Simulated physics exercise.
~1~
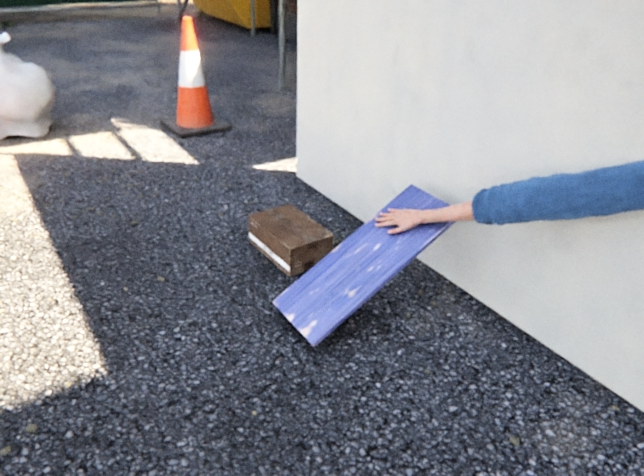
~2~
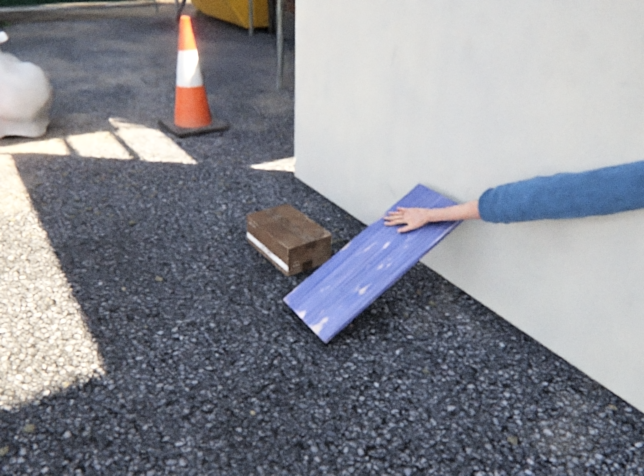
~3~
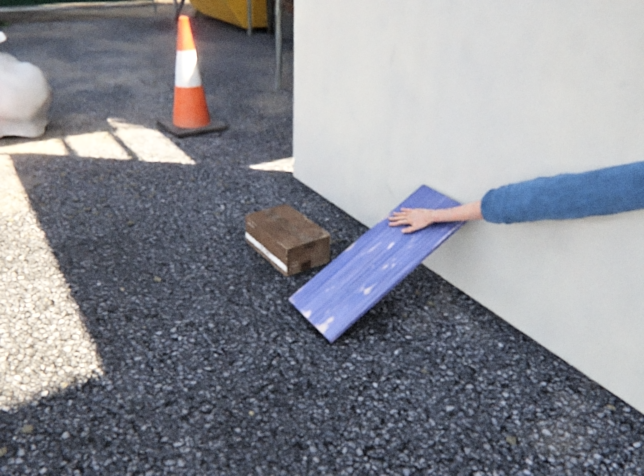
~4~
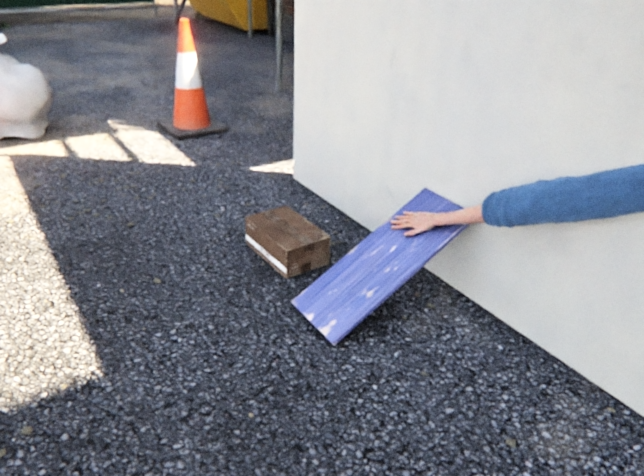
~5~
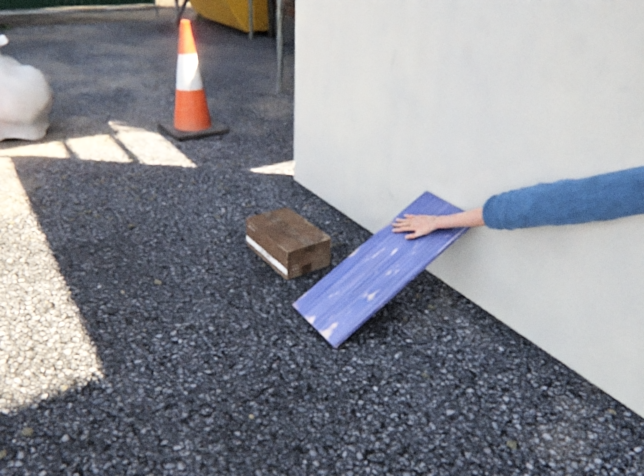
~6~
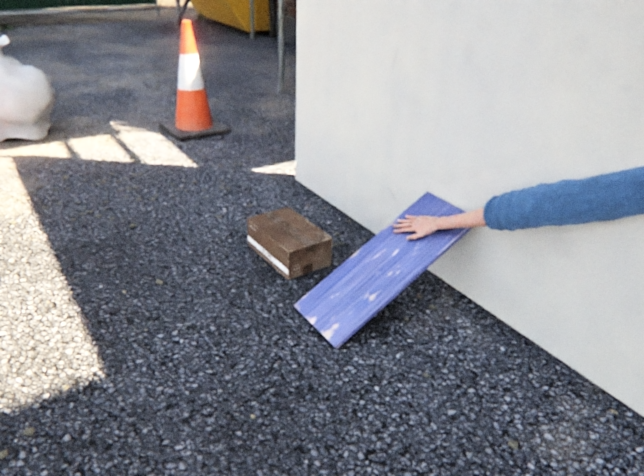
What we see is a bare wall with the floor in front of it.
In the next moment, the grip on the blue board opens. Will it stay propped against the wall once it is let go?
No.
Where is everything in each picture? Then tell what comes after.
In the first picture, not yet at the wall; blue board (367, 259); brown box (290, 238).
In the second picture, not yet at the wall; blue board (376, 257); brown box (288, 238).
In the third picture, not yet at the wall; blue board (381, 257); brown box (287, 238).
In the fourth picture, not yet at the wall; blue board (383, 260); brown box (287, 240).
In the fifth picture, leant on the wall, still held; blue board (384, 263); brown box (287, 241).
In the sixth picture, leant on the wall, still held; blue board (386, 264); brown box (289, 241).
Then, 0.30 s after the last picture, blue board leaning 10° more than when let go near (379, 279).
Then, 0.40 s after the last picture, blue board leaning 27° more than when let go near (374, 302).
Then, 0.60 s after the last picture, blue board leaning 28° more than when let go near (373, 303).
At rest, moved from the start, blue board; brown box in place. Seen from the same camera at the end, blue board near (373, 303). The board slides down.
